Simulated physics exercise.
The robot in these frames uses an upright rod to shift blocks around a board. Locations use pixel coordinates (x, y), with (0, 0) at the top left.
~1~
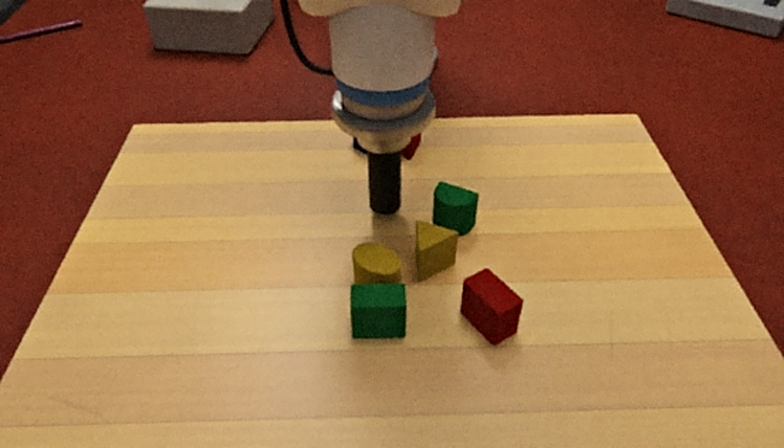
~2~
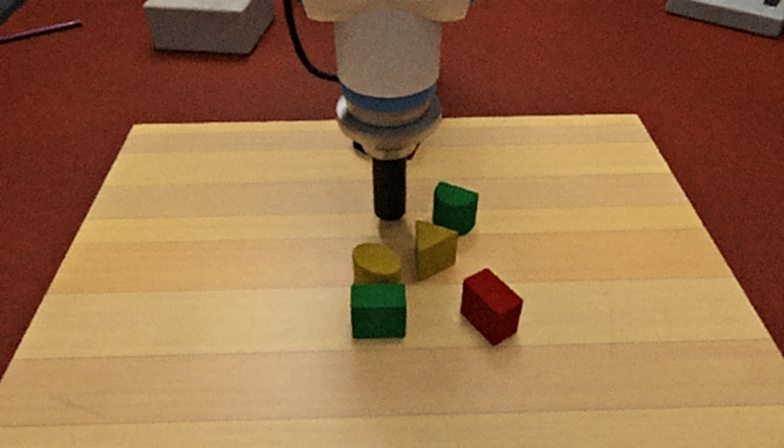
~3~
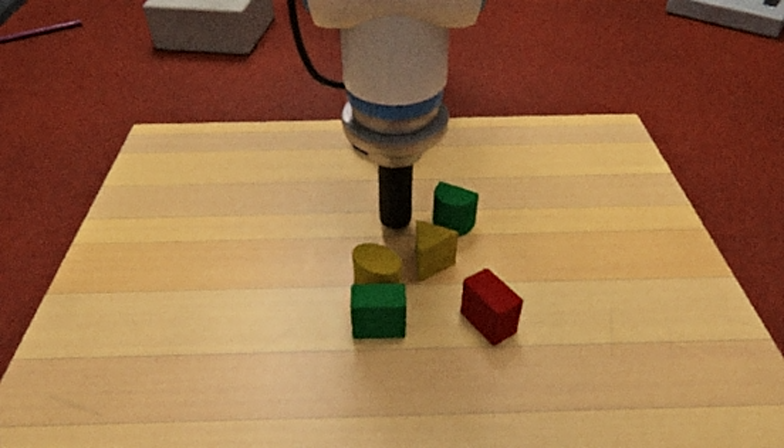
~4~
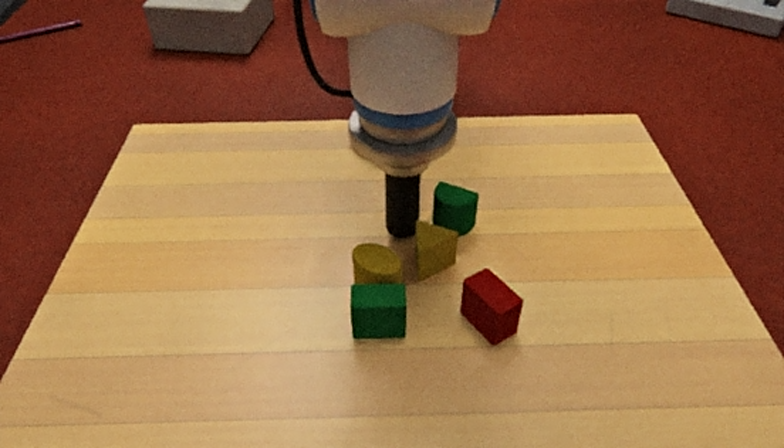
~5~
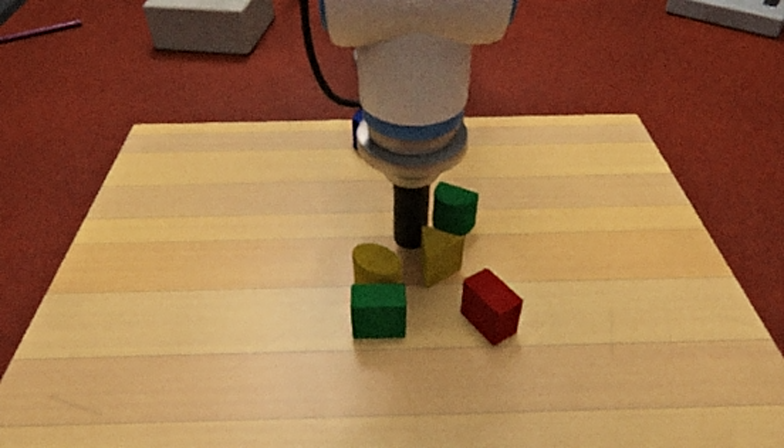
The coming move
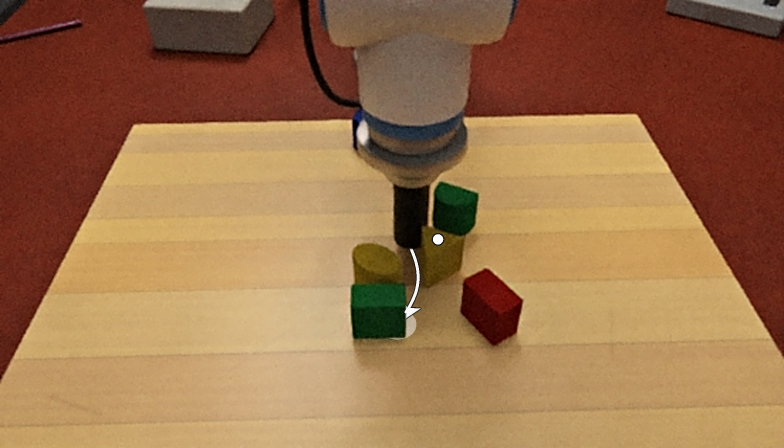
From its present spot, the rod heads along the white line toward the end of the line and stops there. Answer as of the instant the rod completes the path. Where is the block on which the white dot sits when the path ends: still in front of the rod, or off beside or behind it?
It escapes to one side.
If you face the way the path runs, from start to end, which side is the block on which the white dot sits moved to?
With start-to-end as forward, it shifts left.
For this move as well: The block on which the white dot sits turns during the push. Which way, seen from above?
Seen from overhead, it turns anticlockwise.
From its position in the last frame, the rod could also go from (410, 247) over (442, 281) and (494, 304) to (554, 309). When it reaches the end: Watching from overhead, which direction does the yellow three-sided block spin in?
The block spins clockwise.
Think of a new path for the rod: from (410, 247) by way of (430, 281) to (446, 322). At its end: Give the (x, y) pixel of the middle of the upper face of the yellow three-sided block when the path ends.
At pixel (492, 304).
The drawn path runs from (410, 247) via (418, 271) and (414, 298), ending at (397, 324); the dot is on the yellow three-sided block.
On the path given first. Halfway along, rod (418, 276); yellow three-sided block (459, 261), turned 65° anticlockwise; red oblong (500, 293).
At the end, rod (397, 315); yellow elliptical block (369, 262), turned 30° clockwise; green oblong (365, 308), turned 45° clockwise; yellow three-sided block (458, 262), turned 80° anticlockwise; red oblong (500, 293).
